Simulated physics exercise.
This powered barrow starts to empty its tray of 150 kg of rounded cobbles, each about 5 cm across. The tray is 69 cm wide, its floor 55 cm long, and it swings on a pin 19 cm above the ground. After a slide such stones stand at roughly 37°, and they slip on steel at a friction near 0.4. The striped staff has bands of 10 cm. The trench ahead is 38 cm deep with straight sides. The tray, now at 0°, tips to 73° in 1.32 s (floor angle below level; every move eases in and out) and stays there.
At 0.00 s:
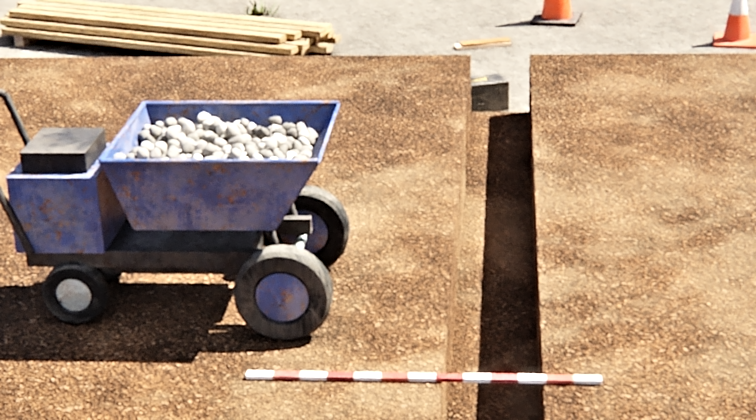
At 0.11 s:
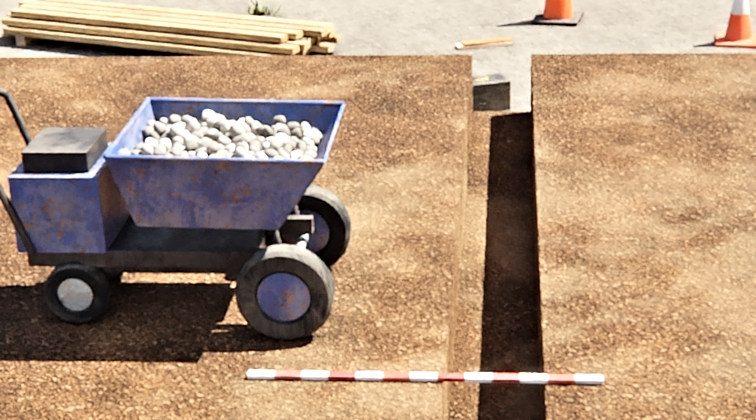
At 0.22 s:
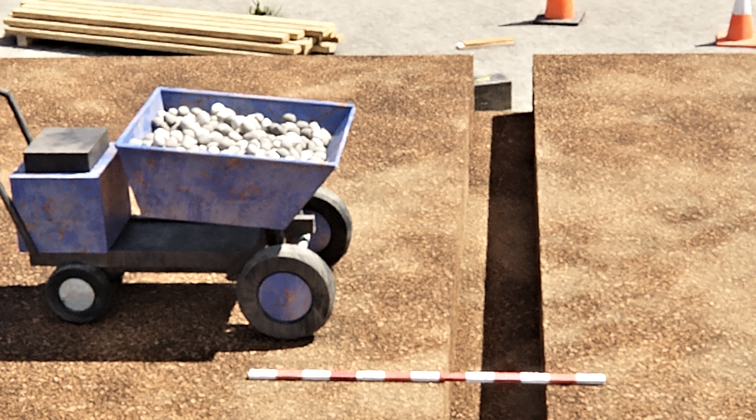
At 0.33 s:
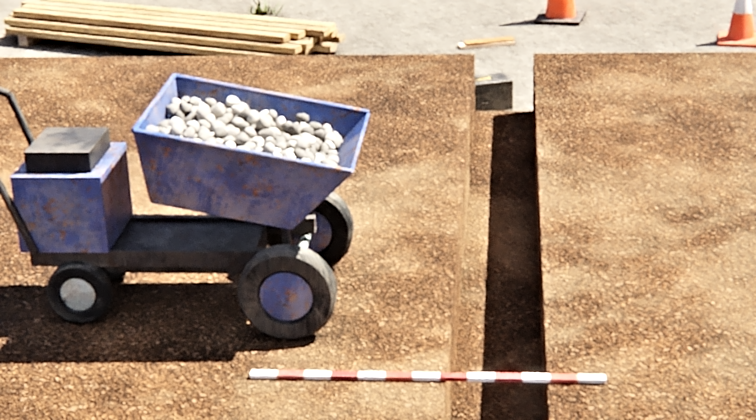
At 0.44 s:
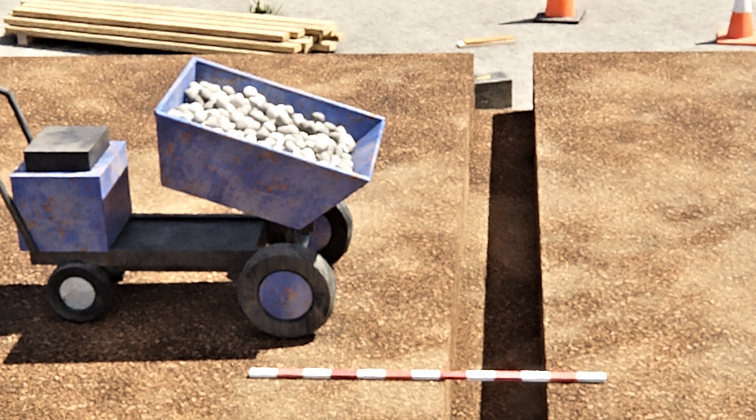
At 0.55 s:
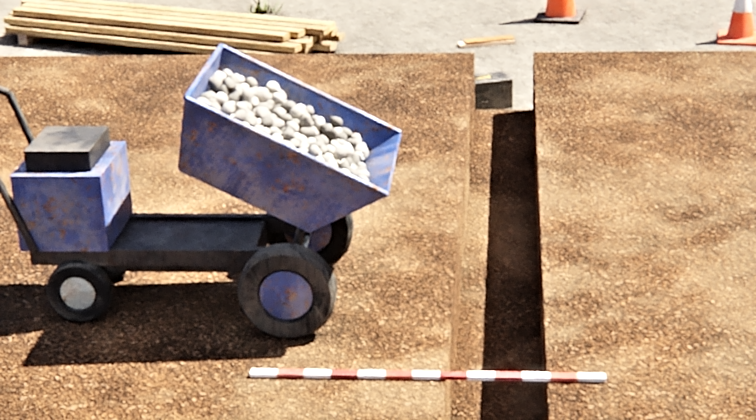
A blue tray of rounded stones tilts steadily down to the right on a parked barrow.
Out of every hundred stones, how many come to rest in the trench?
About 99 per cent.
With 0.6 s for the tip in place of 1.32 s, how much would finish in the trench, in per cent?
Then about 85 per cent.
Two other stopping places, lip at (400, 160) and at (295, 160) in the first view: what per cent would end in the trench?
First some 45, then 95 per cent.
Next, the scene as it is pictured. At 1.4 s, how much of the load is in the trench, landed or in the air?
About 40 per cent by then.
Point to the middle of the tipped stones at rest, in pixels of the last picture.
Near (499, 363).
After 1.0 s the floor is at 62°; 99 % in the tray, 1 % short of the trench; the foremost stones are at (450, 252).
After 1.4 s the floor is at 73°; 58 % in the tray, 1 % short of the trench, 41 % in the trench, 1 % past the trench; the foremost stones are at (554, 296).
After 1.8 s the floor is at 73°; 30 % in the tray, 69 % in the trench, 1 % past the trench; the foremost stones are at (638, 289).
After 3.7 s the floor is at 73°; 0 % in the tray, 99 % in the trench, 1 % past the trench; the foremost stones are at (679, 290).
